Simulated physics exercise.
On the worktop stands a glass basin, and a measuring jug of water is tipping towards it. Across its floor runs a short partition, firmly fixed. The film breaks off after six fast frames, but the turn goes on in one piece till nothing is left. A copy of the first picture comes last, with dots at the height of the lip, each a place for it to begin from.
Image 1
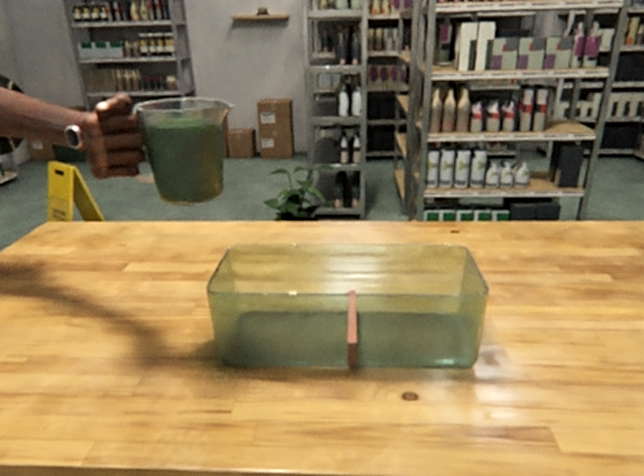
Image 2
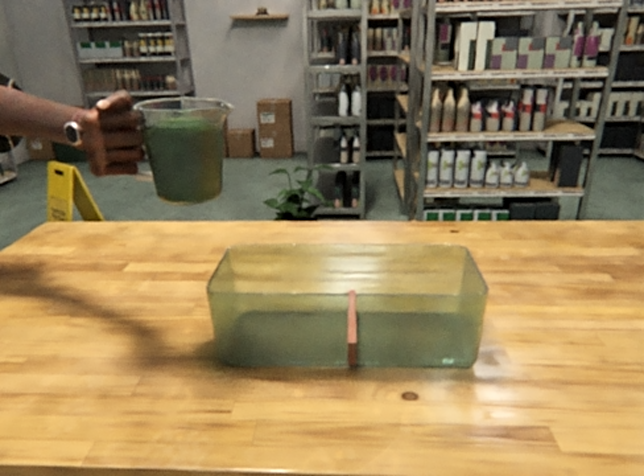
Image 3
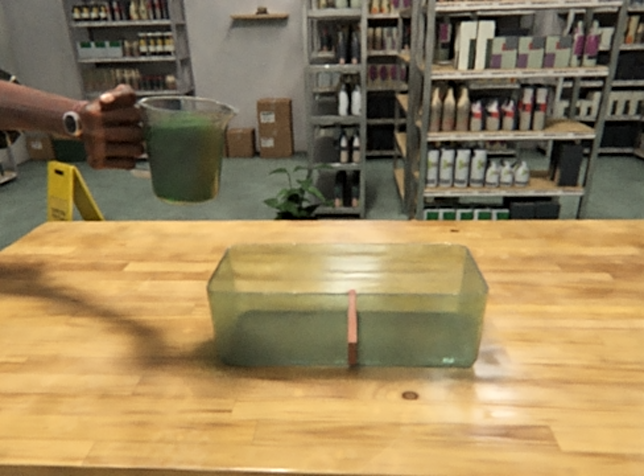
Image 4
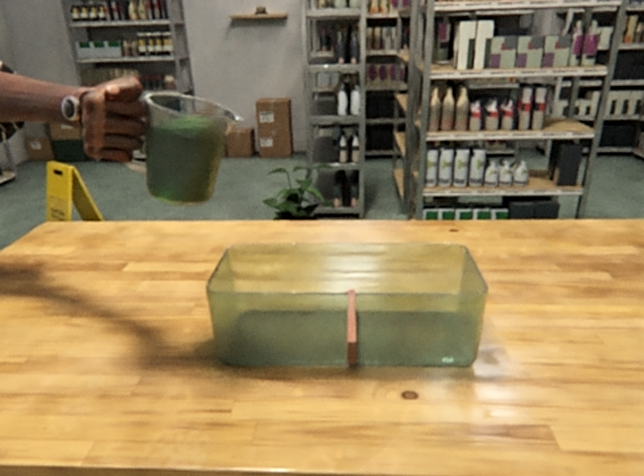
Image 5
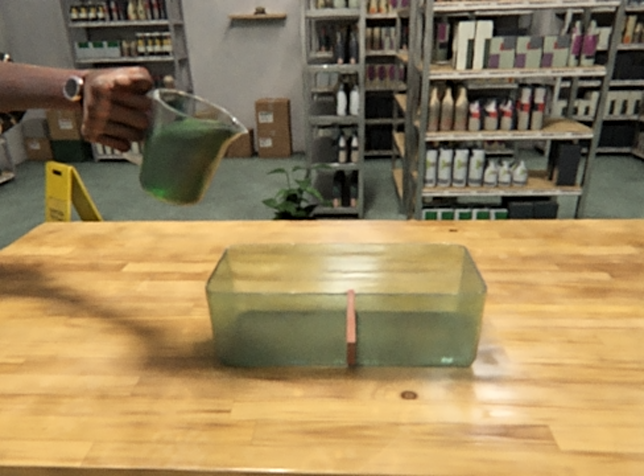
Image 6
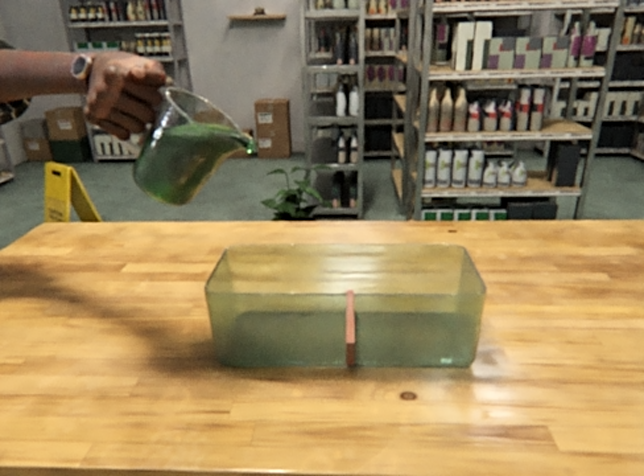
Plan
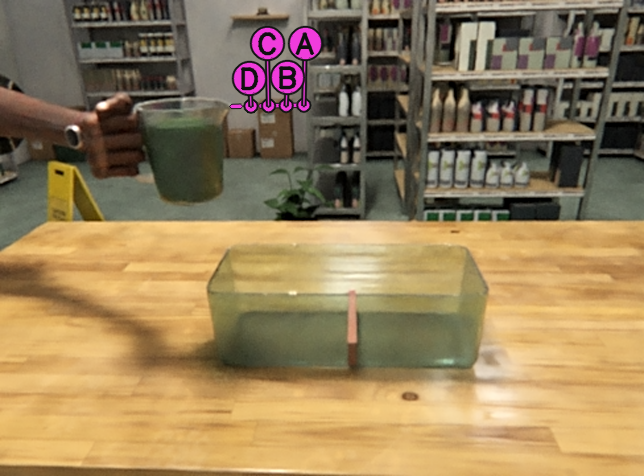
To begin with, a hand at the left holds a jug of green liquid upright above a wooden worktop, where a glass basin with a short reddish partition stands still. The hand gradually tilts the jug to the right, until a little liquid shows just over its lip.
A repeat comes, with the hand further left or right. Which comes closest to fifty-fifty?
Choose B.
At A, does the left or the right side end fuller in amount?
The right side.
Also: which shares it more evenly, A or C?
Dot A.
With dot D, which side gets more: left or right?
More ends on the left.
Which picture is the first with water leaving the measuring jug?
Picture 6.
On the marked copy, A at (303, 105); B at (286, 105); C at (268, 105); D at (250, 106).
If A is chosen, about 27 % ends left of the wall and 71 % right of it.
If B is chosen, about 56 % ends left of the wall and 42 % right of it.
If C is chosen, about 87 % ends left of the wall and 9 % right of it; 4 % is lost outside.
If D is chosen, about 88 % ends left of the wall and 7 % right of it; 4 % is lost outside.
